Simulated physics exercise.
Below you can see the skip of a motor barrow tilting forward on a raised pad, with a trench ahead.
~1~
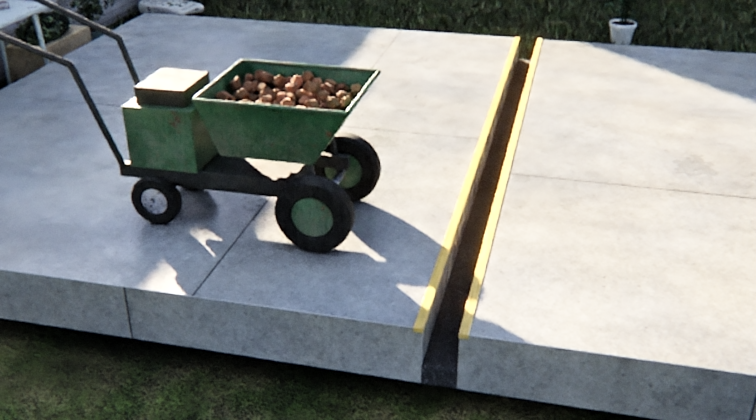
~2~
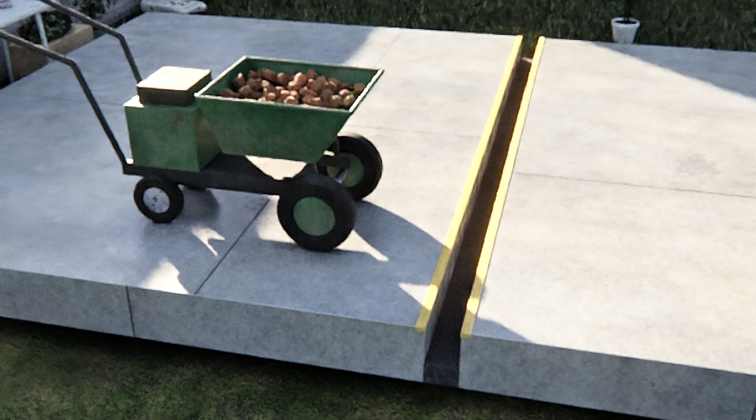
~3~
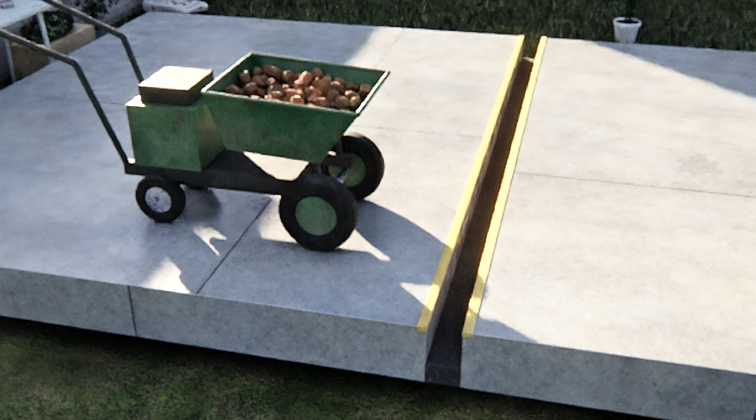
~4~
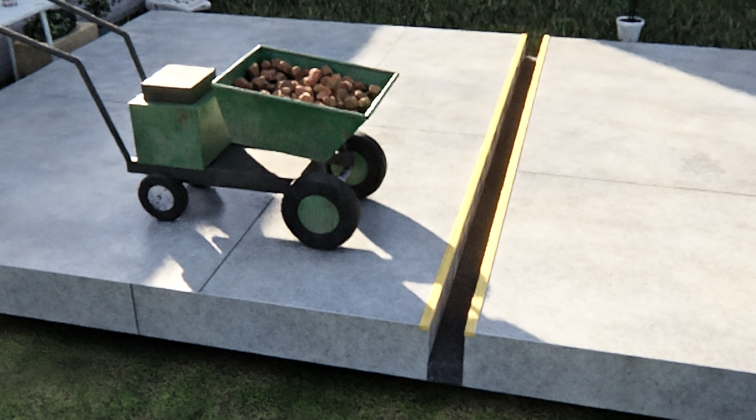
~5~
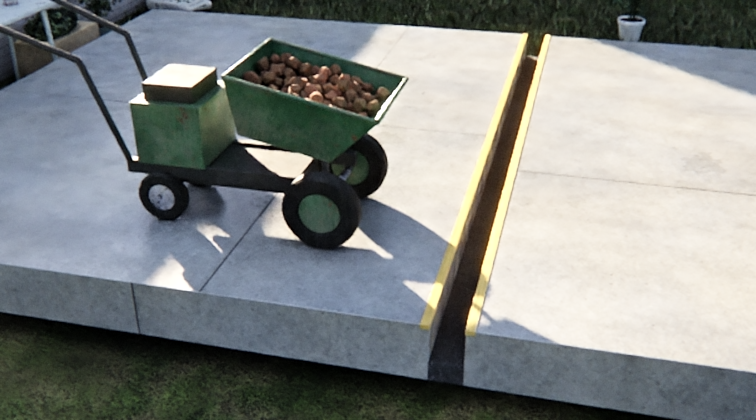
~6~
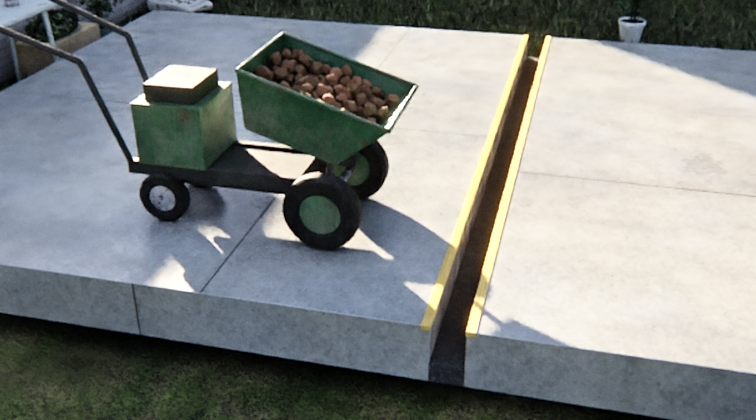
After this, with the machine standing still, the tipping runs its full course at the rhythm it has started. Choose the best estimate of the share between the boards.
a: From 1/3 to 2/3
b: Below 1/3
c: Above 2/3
a.
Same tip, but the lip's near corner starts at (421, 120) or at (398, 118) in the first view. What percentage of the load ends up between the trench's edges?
About 0 percent at the first place and about 0 percent at the second.
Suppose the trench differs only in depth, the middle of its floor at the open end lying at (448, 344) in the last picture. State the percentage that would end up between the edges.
Estimate: Approx. 30 per cent.
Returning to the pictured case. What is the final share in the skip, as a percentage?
I'd put it near 30 percent.
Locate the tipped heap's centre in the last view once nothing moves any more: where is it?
Somewhere close to (481, 236) in the last picture.
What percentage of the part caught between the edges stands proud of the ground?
The answer is close to 30 per cent.
Just after the last frame, skip tipped steeply; every one in the skip.
A moment on, skip tipped right over; the larger part in the skip; just a few short of the trench; about a tenth in or heaped over the trench; just a few beyond it; just a few falling.
Further on, skip tipped right over; roughly a third in the skip; about a tenth short of the trench; roughly half in or heaped over the trench; about a tenth beyond it.
When it is over, skip tipped right over; roughly a quarter in the skip; about a tenth short of the trench; roughly half in or heaped over the trench; roughly a quarter beyond it.
